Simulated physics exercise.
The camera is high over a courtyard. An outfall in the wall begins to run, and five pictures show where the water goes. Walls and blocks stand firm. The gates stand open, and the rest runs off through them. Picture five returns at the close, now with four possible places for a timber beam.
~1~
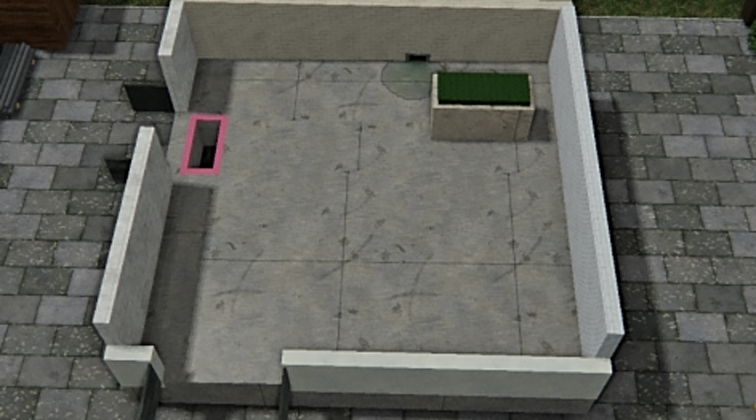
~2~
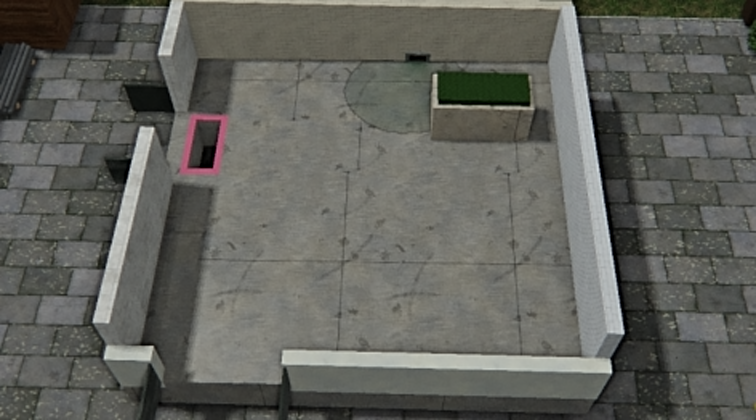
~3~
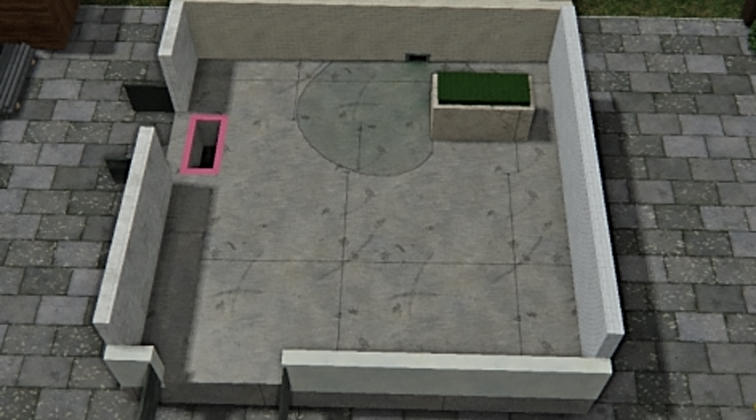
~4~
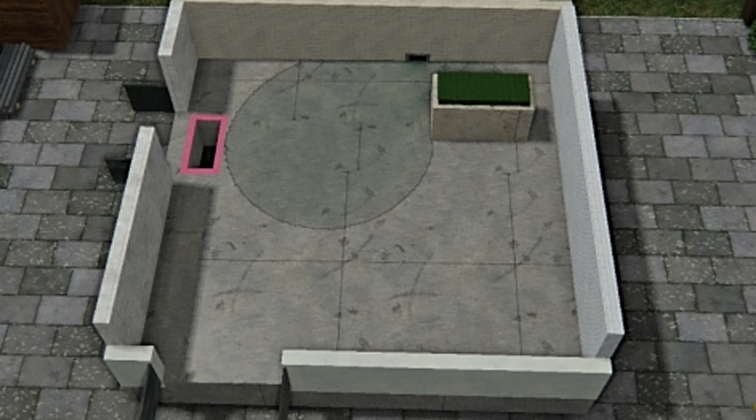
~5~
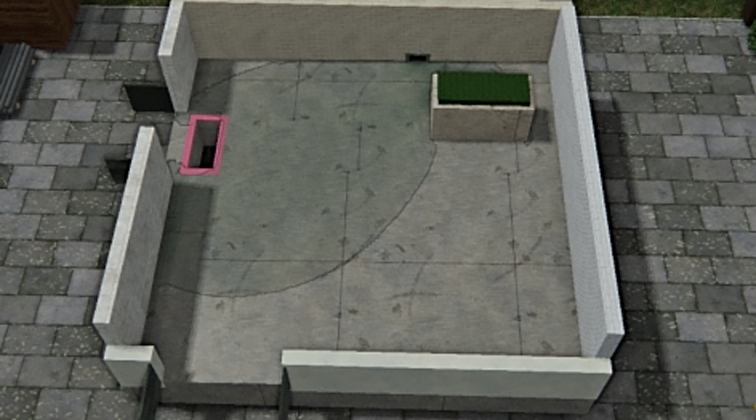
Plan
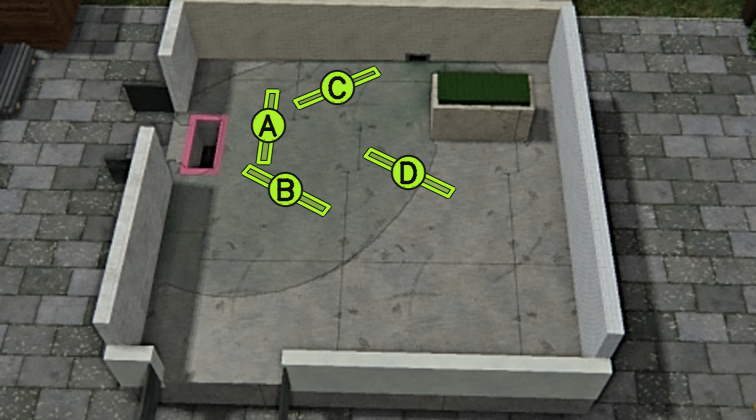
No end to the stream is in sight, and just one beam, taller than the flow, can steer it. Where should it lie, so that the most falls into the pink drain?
B is best.
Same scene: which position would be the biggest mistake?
That would be A.
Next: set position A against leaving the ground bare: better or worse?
Position A is worse.
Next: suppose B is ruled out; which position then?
D it is.
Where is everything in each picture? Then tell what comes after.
The first picture shows outfall at (418, 57); pink drain at (204, 144); open gate at (226, 369); open gate at (180, 146); front seen at (403, 93), 2 % of the ground wet; pink drain still dry.
The second picture shows front seen at (357, 113), 7 % of the ground wet; pink drain still dry.
The third picture shows front seen at (342, 162), 16 % of the ground wet; pink drain still dry.
The fourth picture shows front seen at (258, 200), 30 % of the ground wet; pink drain still dry.
The fifth picture shows front seen at (160, 270), 44 % of the ground wet; pink drain taking water.
On the marked copy, A from (263, 162) to (272, 91); B from (246, 169) to (326, 210); C from (297, 104) to (376, 71); D from (368, 152) to (450, 192).
With A, about 12 % of the stream goes into the pink drain, about 88 % out by the gates.
With B, about 63 % of the stream goes into the pink drain, about 36 % out by the gates.
With C, about 28 % of the stream goes into the pink drain, about 72 % out by the gates.
With D, about 42 % of the stream goes into the pink drain, about 56 % out by the gates.
